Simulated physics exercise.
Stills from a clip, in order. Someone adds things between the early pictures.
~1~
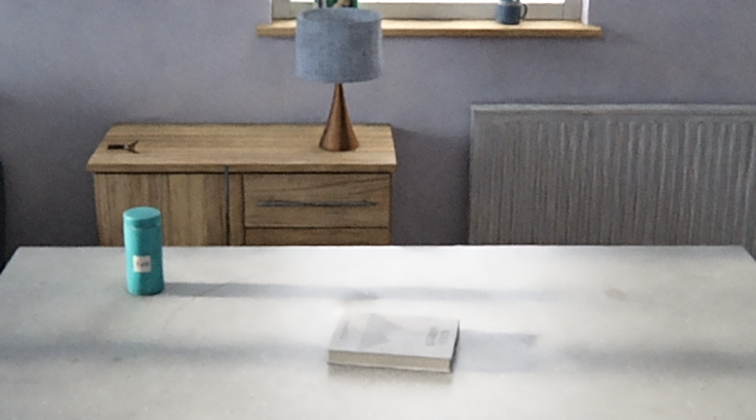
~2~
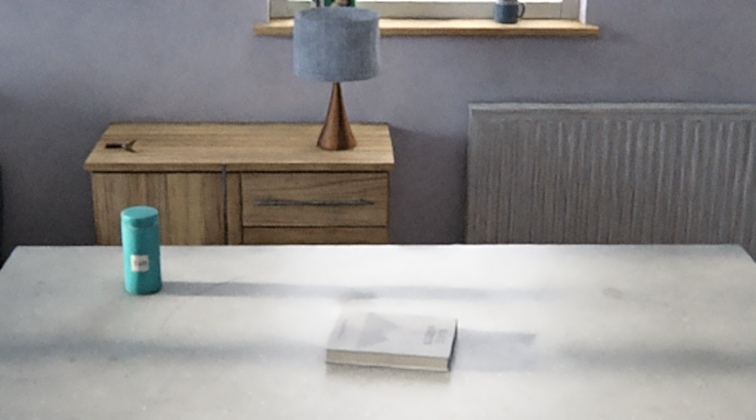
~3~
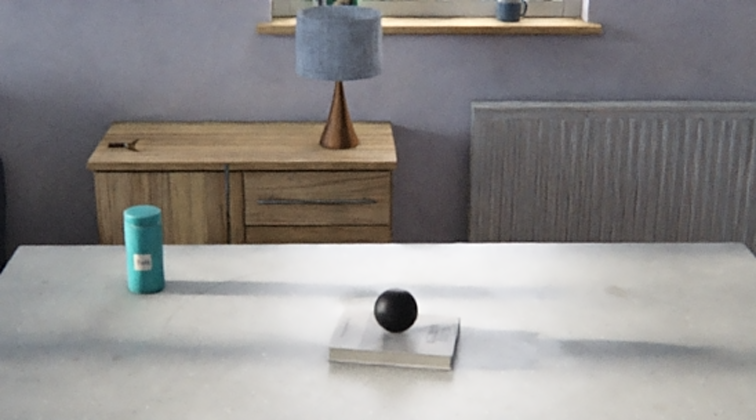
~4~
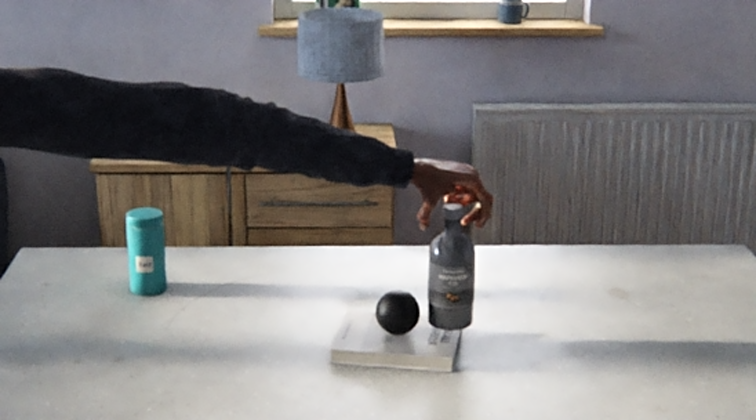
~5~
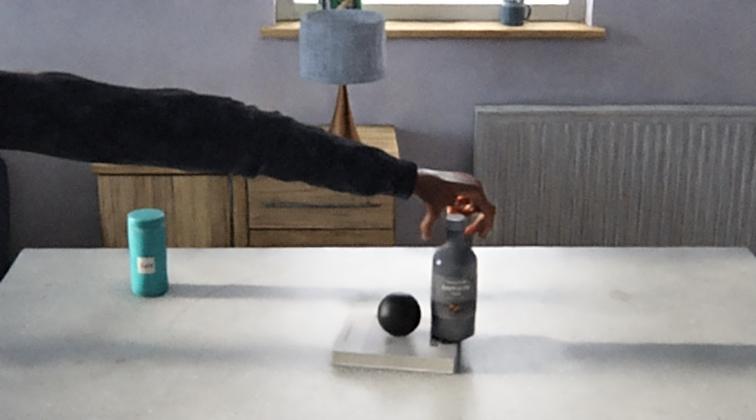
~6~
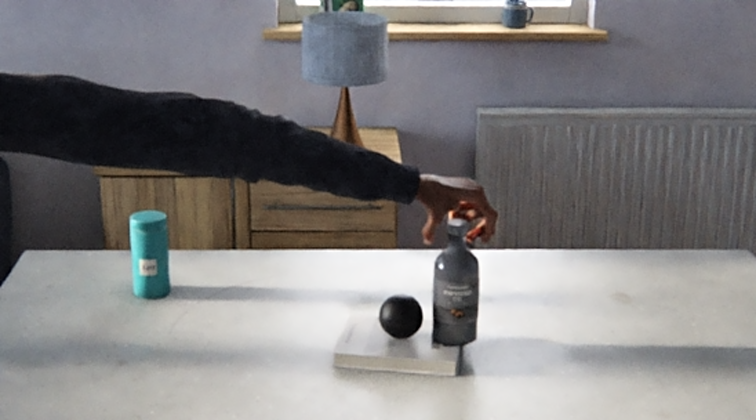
On a pale table, a black ball appears on a book, then a hand lowers a bottle.
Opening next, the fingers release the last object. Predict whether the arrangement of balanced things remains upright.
It is going to stay in one piece.
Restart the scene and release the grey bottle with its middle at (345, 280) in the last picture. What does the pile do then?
The pile then stays upright.
Then, 1.00 s after the last picture, nothing has stirred.
Then, 1.90 s after the last picture, grey bottle resting near (456, 281).
At rest, all 4 in place. Seen from the same camera at the end, grey bottle near (456, 281). The pile holds.
